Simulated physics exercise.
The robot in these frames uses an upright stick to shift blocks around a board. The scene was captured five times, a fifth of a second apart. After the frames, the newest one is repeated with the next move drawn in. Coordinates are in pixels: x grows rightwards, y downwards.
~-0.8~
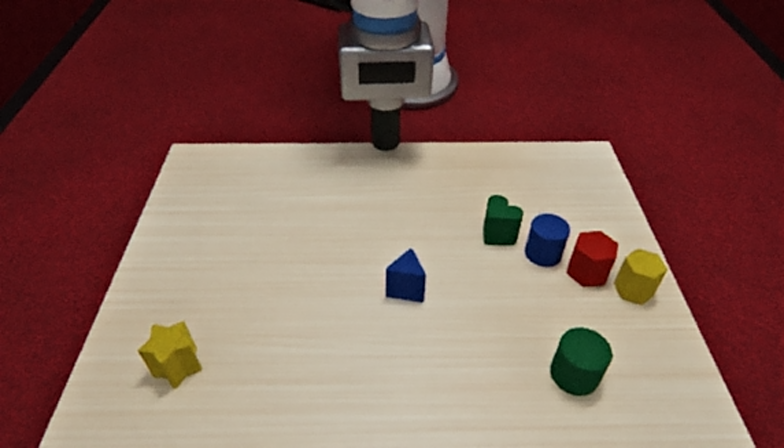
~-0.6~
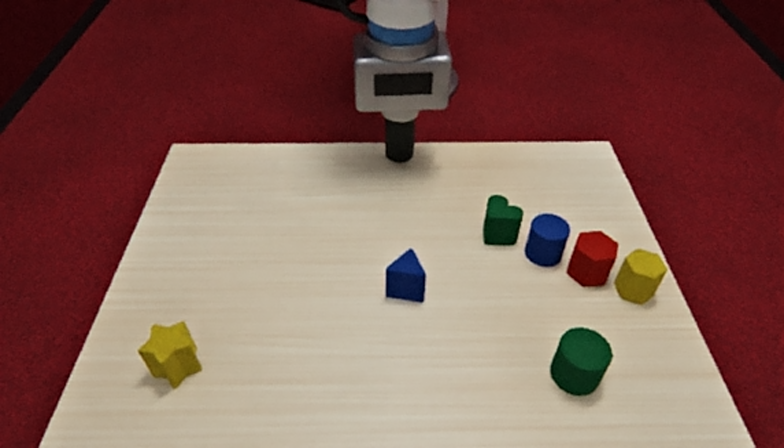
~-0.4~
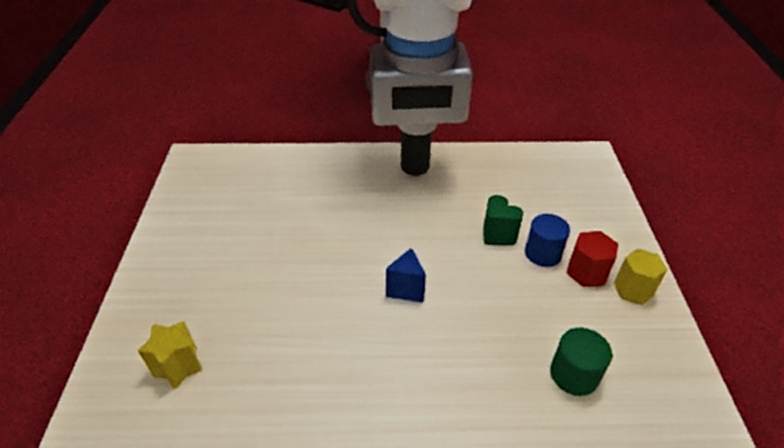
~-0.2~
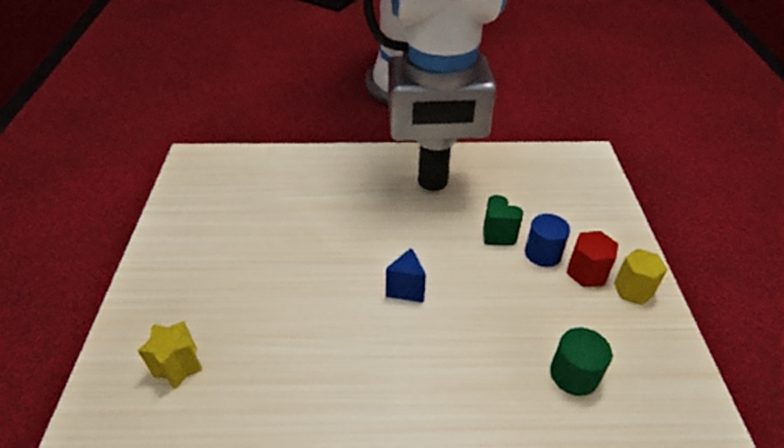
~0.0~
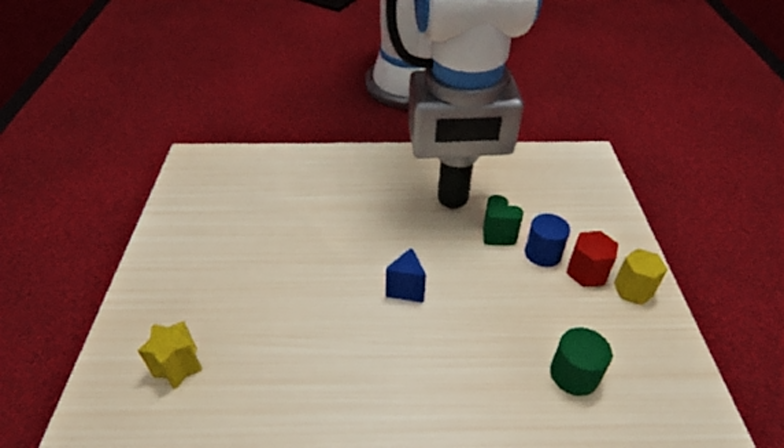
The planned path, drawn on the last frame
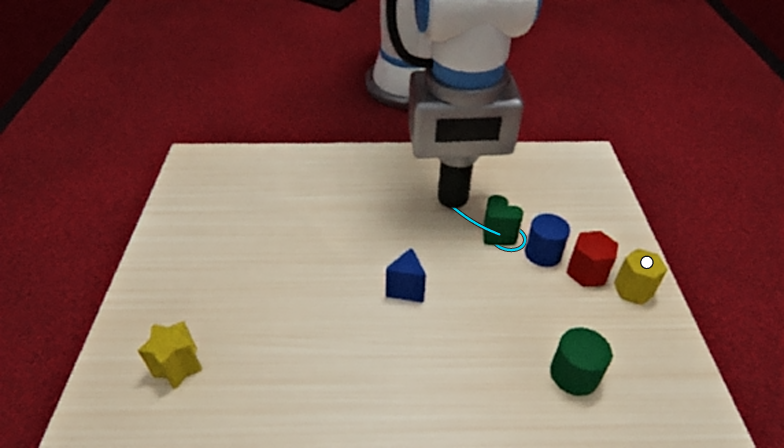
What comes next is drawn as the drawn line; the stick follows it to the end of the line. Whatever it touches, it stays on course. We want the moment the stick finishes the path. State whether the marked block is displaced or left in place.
Its place stays the same.
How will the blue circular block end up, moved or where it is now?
It's moved.
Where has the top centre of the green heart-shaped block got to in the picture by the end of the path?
Its top middle: (533, 232).
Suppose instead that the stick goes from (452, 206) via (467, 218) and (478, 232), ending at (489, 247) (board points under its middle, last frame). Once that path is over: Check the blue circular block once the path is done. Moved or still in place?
It gets pushed out of place.
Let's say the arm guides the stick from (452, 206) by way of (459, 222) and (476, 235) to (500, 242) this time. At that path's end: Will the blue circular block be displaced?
I expect so.
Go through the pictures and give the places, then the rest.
The first picture shows lower end of the stick (386, 143), tops of blocks, green heart-shaped block (503, 207), blue circular block (551, 226), red hexagonal block (598, 244), yellow hexagonal block (647, 262).
The second picture shows stick (400, 155), blocks as before.
The third picture shows stick (415, 167), blocks as before.
The fourth picture shows stick (433, 182), blocks as before.
The fifth picture shows stick (453, 198), green heart-shaped block (503, 207), blue circular block (551, 226), red hexagonal block (598, 244), yellow hexagonal block (647, 262).
The drawn path runs from (452, 206) by way of (477, 224) to (509, 238); the dot is on the yellow hexagonal block.
The first path, step by step. Halfway along, stick (479, 217); green heart-shaped block (512, 212).
At the end, stick (510, 230); green heart-shaped block (533, 232), turned 55° clockwise; blue circular block (567, 239); red hexagonal block (608, 247); yellow hexagonal block not moved.
